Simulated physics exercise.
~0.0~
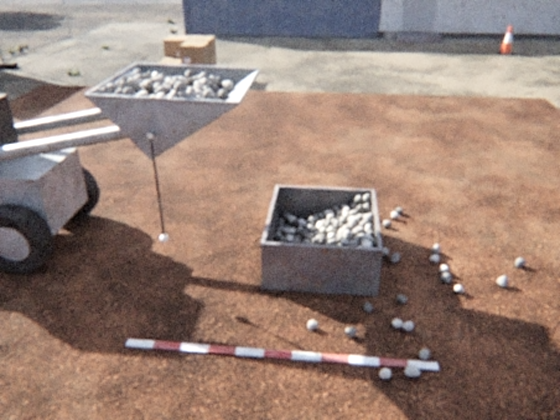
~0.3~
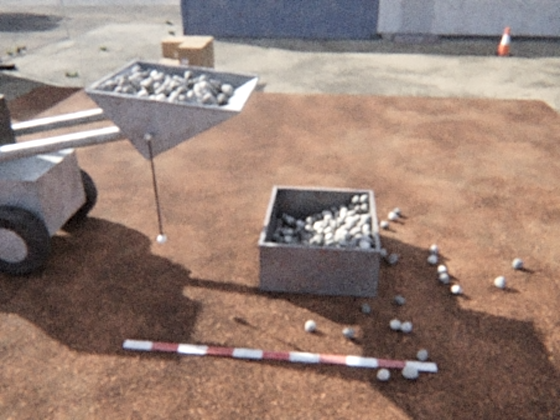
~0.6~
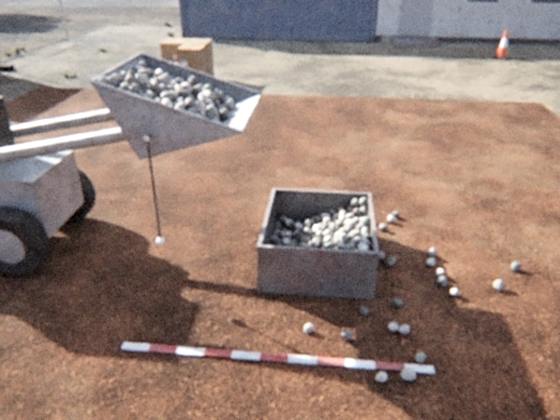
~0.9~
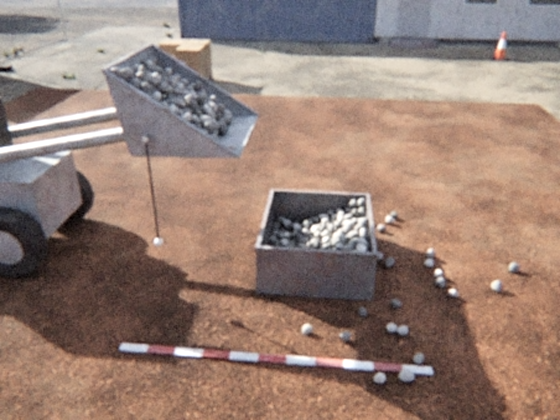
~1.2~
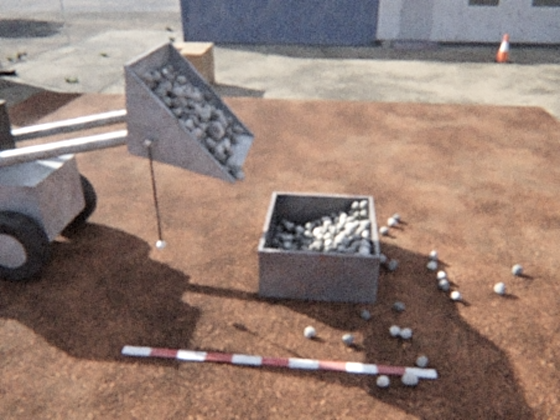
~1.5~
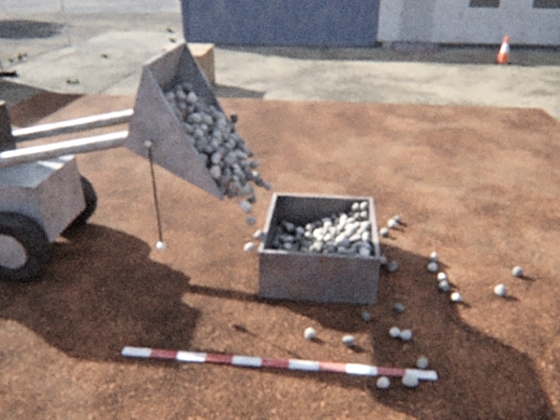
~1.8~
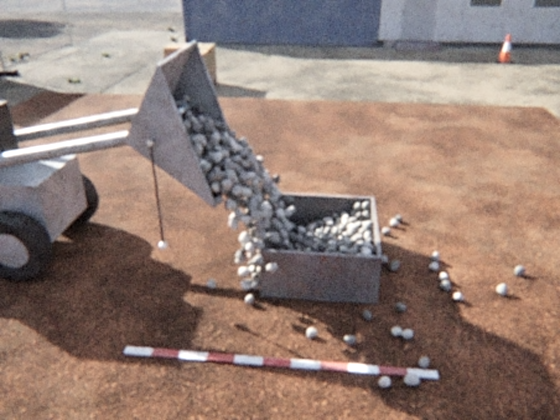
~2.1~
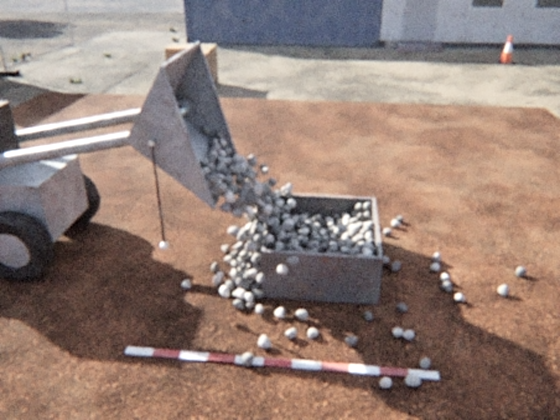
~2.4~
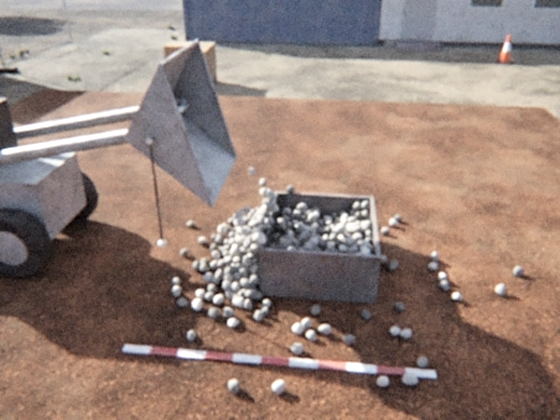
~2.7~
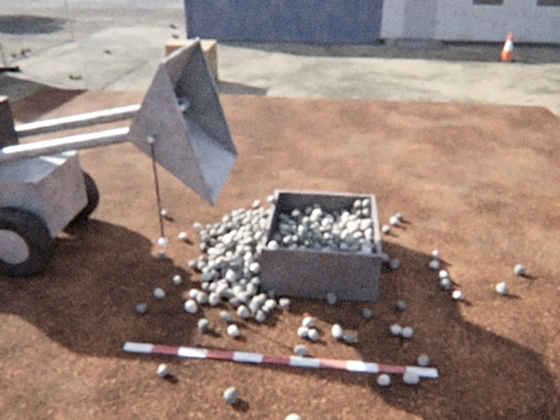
On a patch of reddish-brown ground, a small loader tips its raised bucket of grey stones toward a partly filled metal bin; the stones pour out, some landing in the bin and many piling against its left side, and the emptied bucket stays tilted.
